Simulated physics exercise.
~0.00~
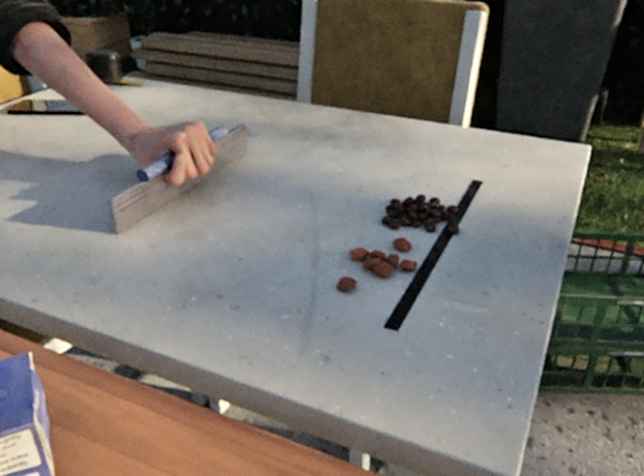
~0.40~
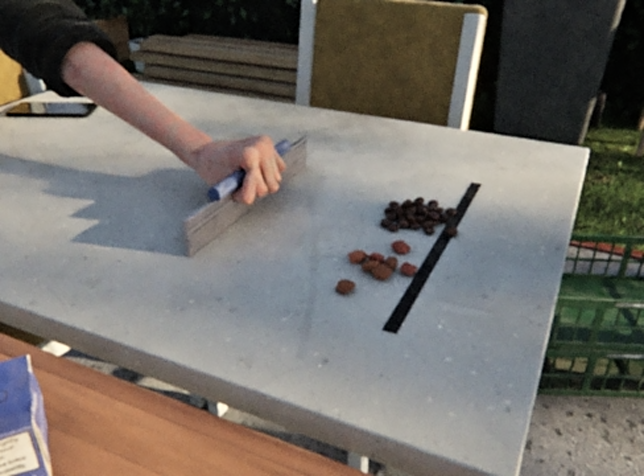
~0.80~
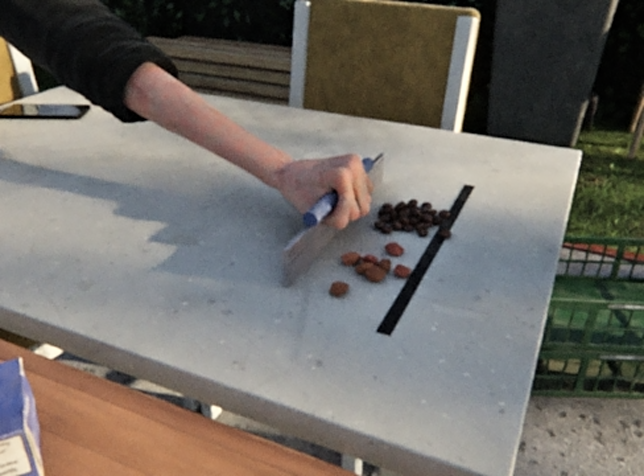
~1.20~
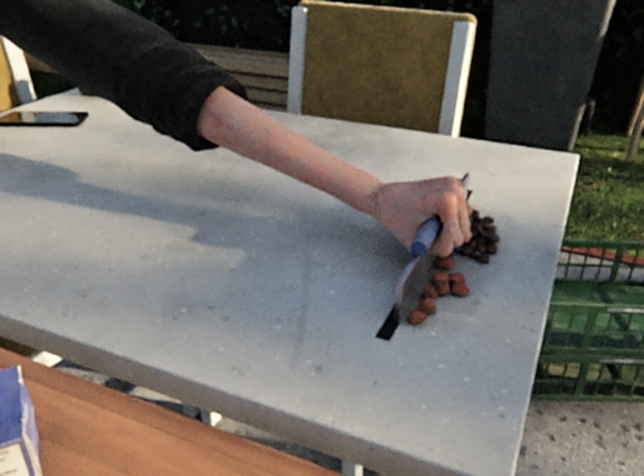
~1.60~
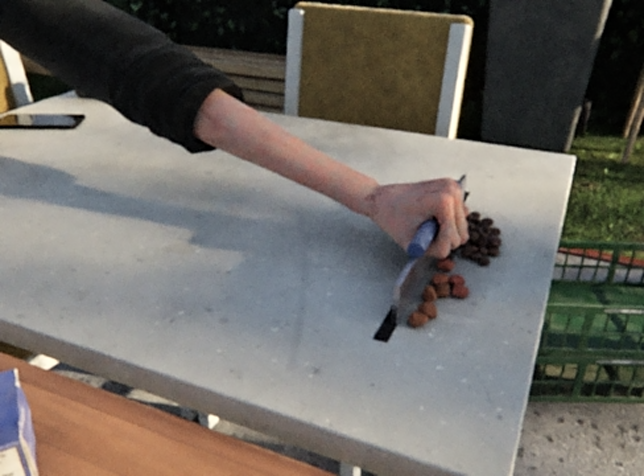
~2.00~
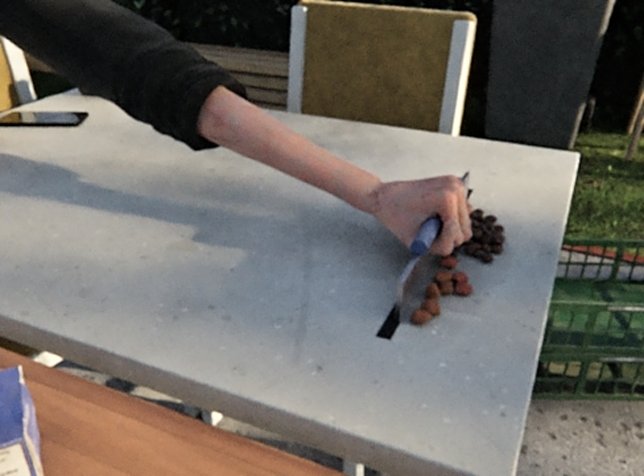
On a pale outdoor table with a chair behind it, a hand in a dark sleeve holds a wide scraper upright by its blue handle at the left. Further right lie a cluster of dark brown pieces and, nearer the viewer, a looser group of reddish-brown ones, just before a strip of black tape. The hand sweeps the scraper rightward across the bare surface until it comes close to both groups. It then pushes them over the tape toward the right edge. The scraper stops at the strip and stays there, with both groups resting on the table just beyond the blade.
